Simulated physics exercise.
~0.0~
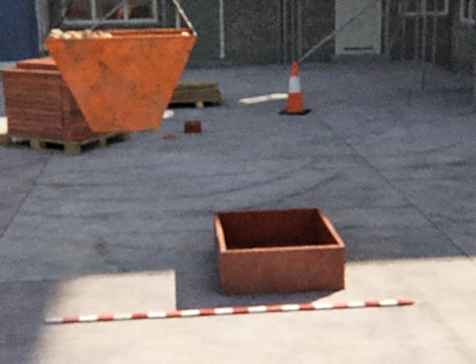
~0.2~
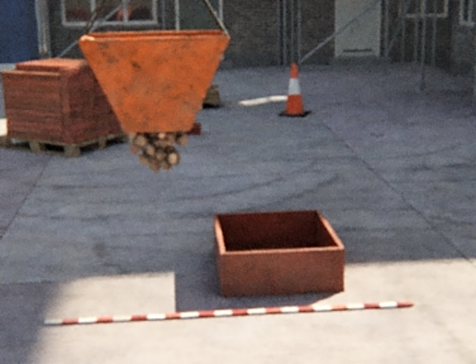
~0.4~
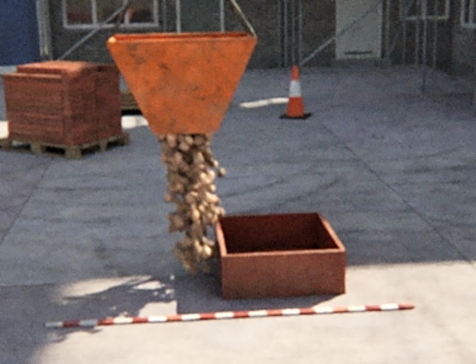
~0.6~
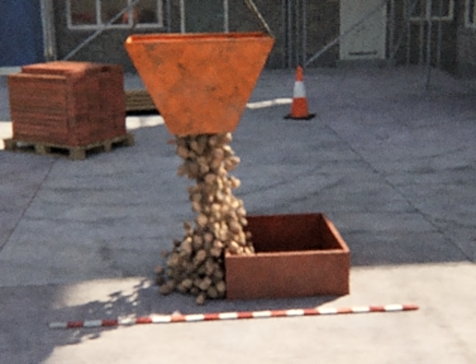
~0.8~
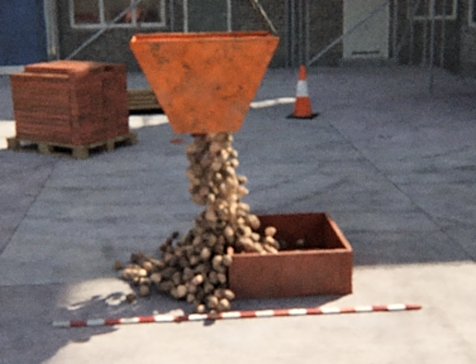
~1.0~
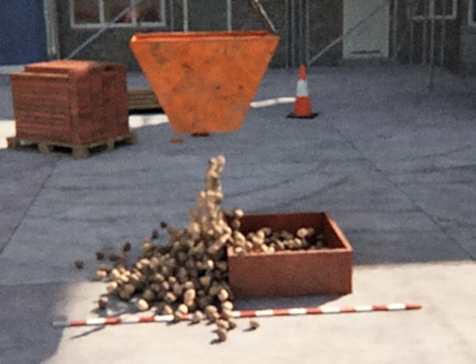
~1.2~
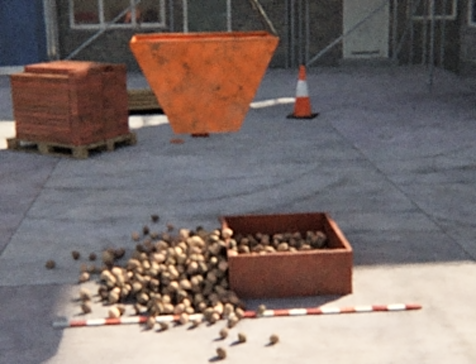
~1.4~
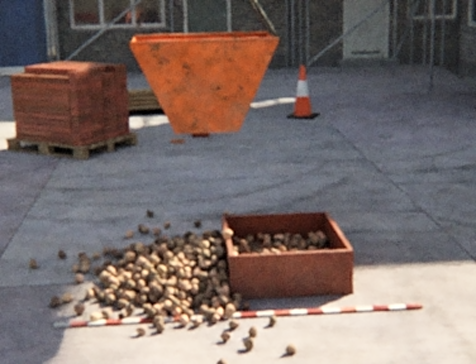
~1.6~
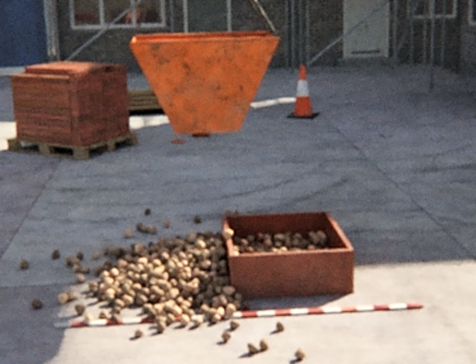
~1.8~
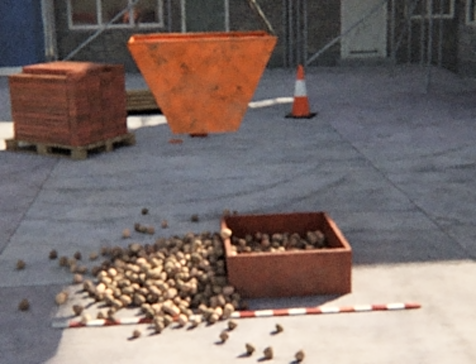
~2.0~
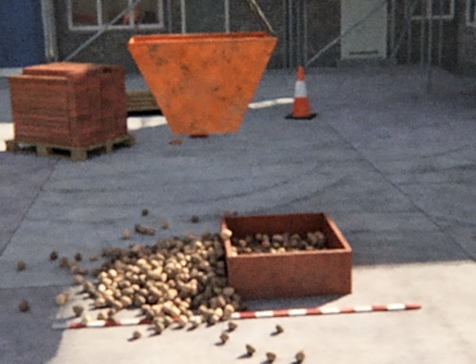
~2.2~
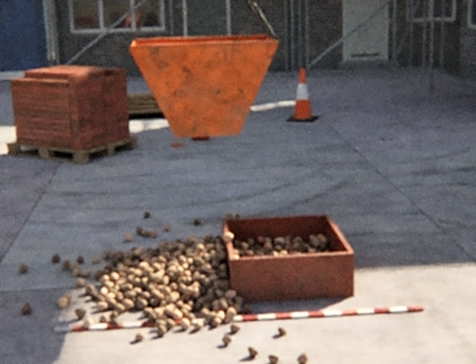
In a paved yard outside a building, an orange skip full of rounded stones hangs above an open reddish-brown bin, with a striped staff lying in front. As the skip moves right, stones begin dropping from its underside. They pour down in a thick stream, landing first on the ground just left of the bin. The skip slows and stops, still mostly left of the bin, while the heap grows against its side and some stones spill inside. The skip empties, and a few stones roll outward across the staff. Most finally rest in a wide pile left of the bin, with a smaller share inside.
